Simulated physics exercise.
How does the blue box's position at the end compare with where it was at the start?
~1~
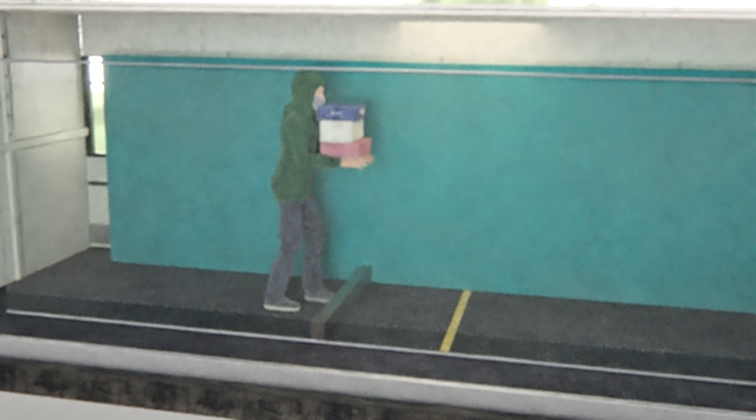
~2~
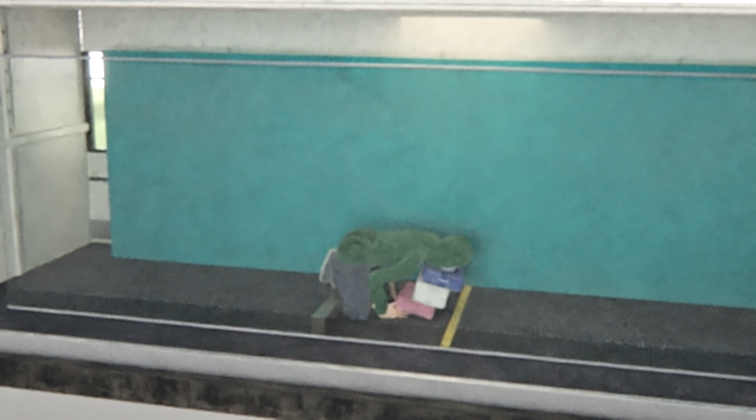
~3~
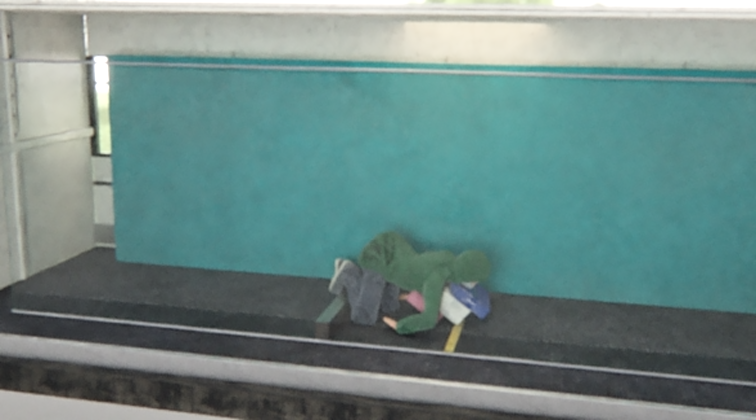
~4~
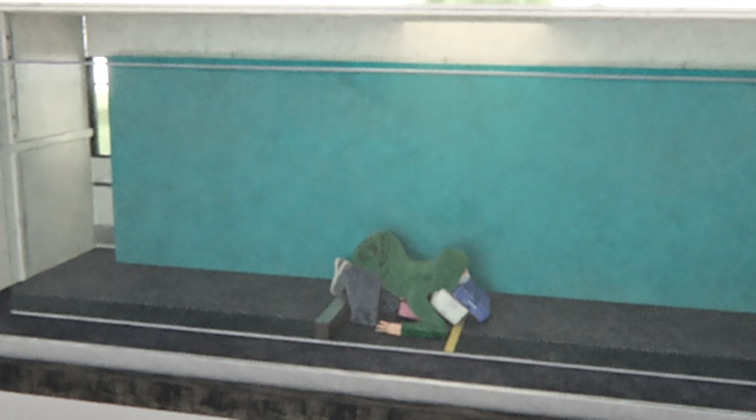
At the start the blue box sits on top of the stack on the standing passenger's forearms, left of the yellow line. By the end it lies tilted on the floor, farther right and across the line.
A passenger in a dark green hooded top and grey trousers stands at the left of a shuttle's dark floor, seen from the side against a teal wall. Blue, white and pink boxes are stacked on the forearms, with a low rail at the toes and a yellow line farther right. The passenger pitches forward over the rail and folds down onto the floor as the boxes drop and tilt. The limp body sags lower while the blue box tips across the line. At rest, the head, white box and pink box remain short of it.
